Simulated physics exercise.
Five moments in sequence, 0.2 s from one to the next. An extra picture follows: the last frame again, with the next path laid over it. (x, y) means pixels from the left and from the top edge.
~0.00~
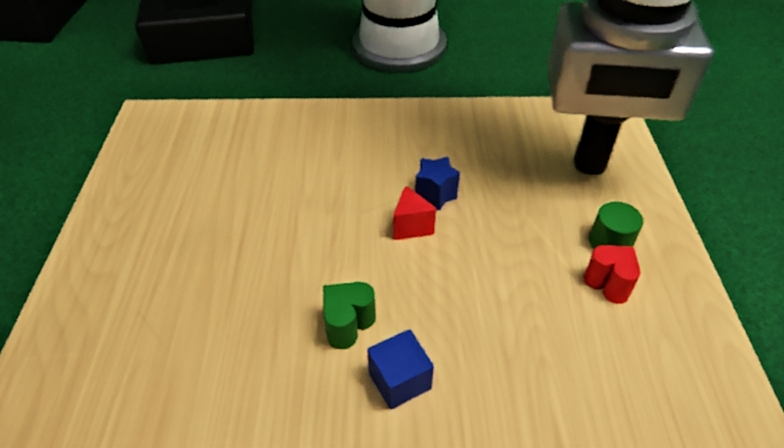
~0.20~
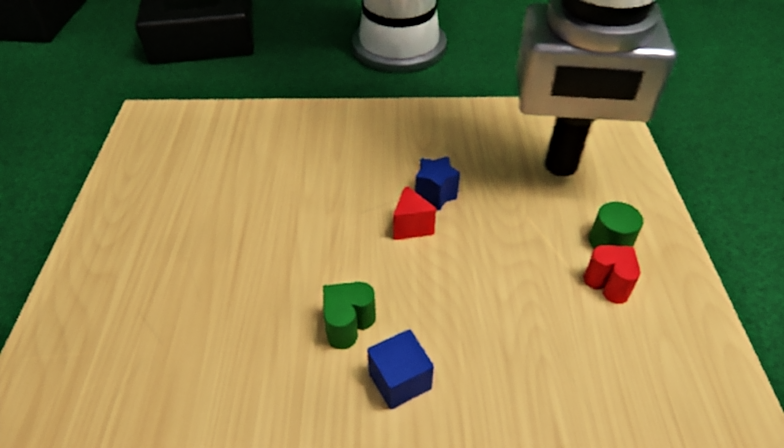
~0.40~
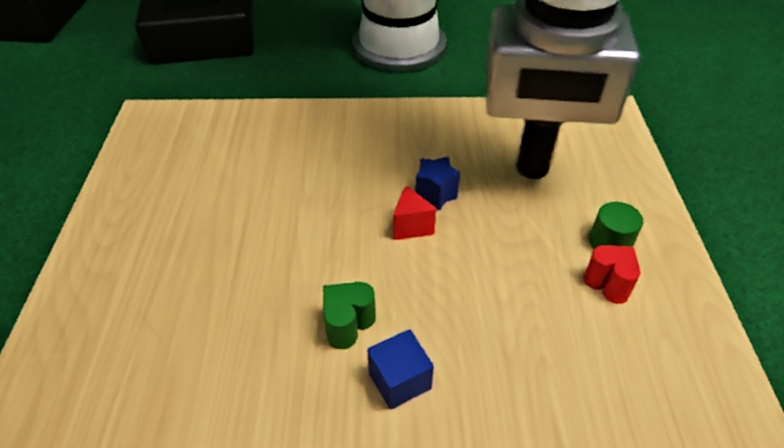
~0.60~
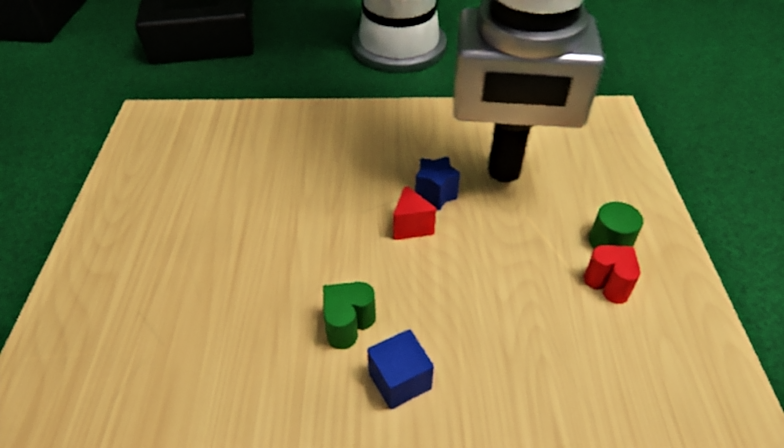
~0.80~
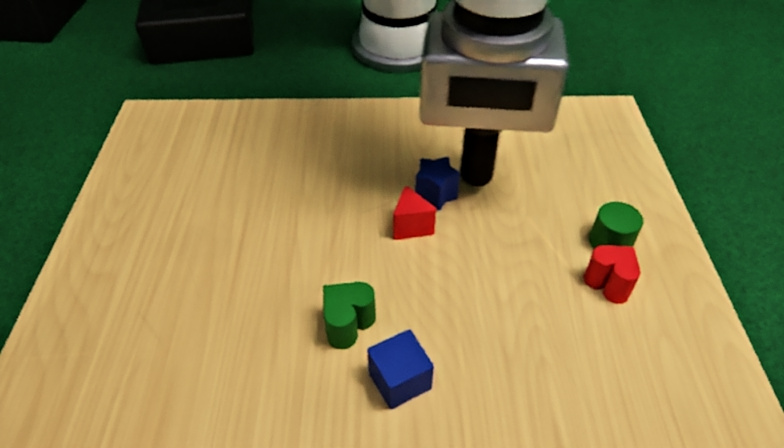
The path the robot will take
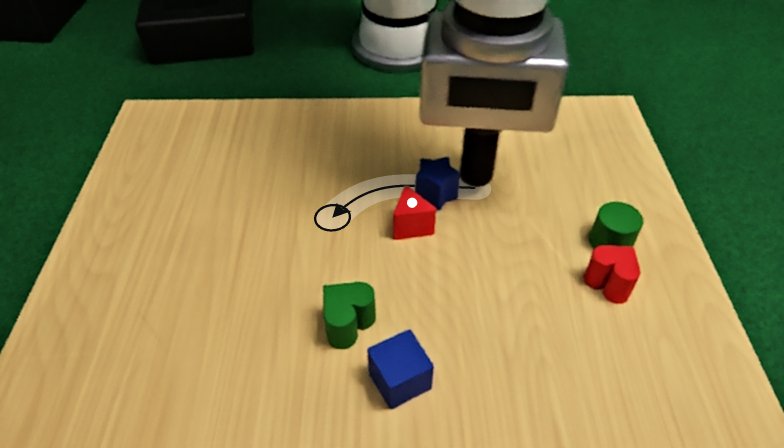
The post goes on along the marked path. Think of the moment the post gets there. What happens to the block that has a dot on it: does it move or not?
Here's my answer: The block that has a dot on it gets displaced.
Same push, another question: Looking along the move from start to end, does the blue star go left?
Yes, that is what happens.
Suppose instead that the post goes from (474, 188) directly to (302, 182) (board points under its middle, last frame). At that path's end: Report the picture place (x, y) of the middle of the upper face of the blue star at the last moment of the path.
It should be at (367, 183) by then.
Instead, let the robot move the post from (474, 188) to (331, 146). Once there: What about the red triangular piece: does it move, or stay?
Put simply, it stays right there.
The line goes from (474, 188) via (423, 186) and (372, 191), ending at (333, 217); the dot is on the red triangular piece.
The first path, step by step. One third of the way, post at (423, 175); blue star at (398, 175), turned 15° anticlockwise.
Two thirds of the way, post at (371, 180); red triangular piece at (404, 206), turned 50° anticlockwise; blue star at (367, 189), turned 60° anticlockwise.
At the end, post at (331, 206); red triangular piece at (403, 208), turned 65° anticlockwise; blue star at (357, 207), turned 120° anticlockwise.
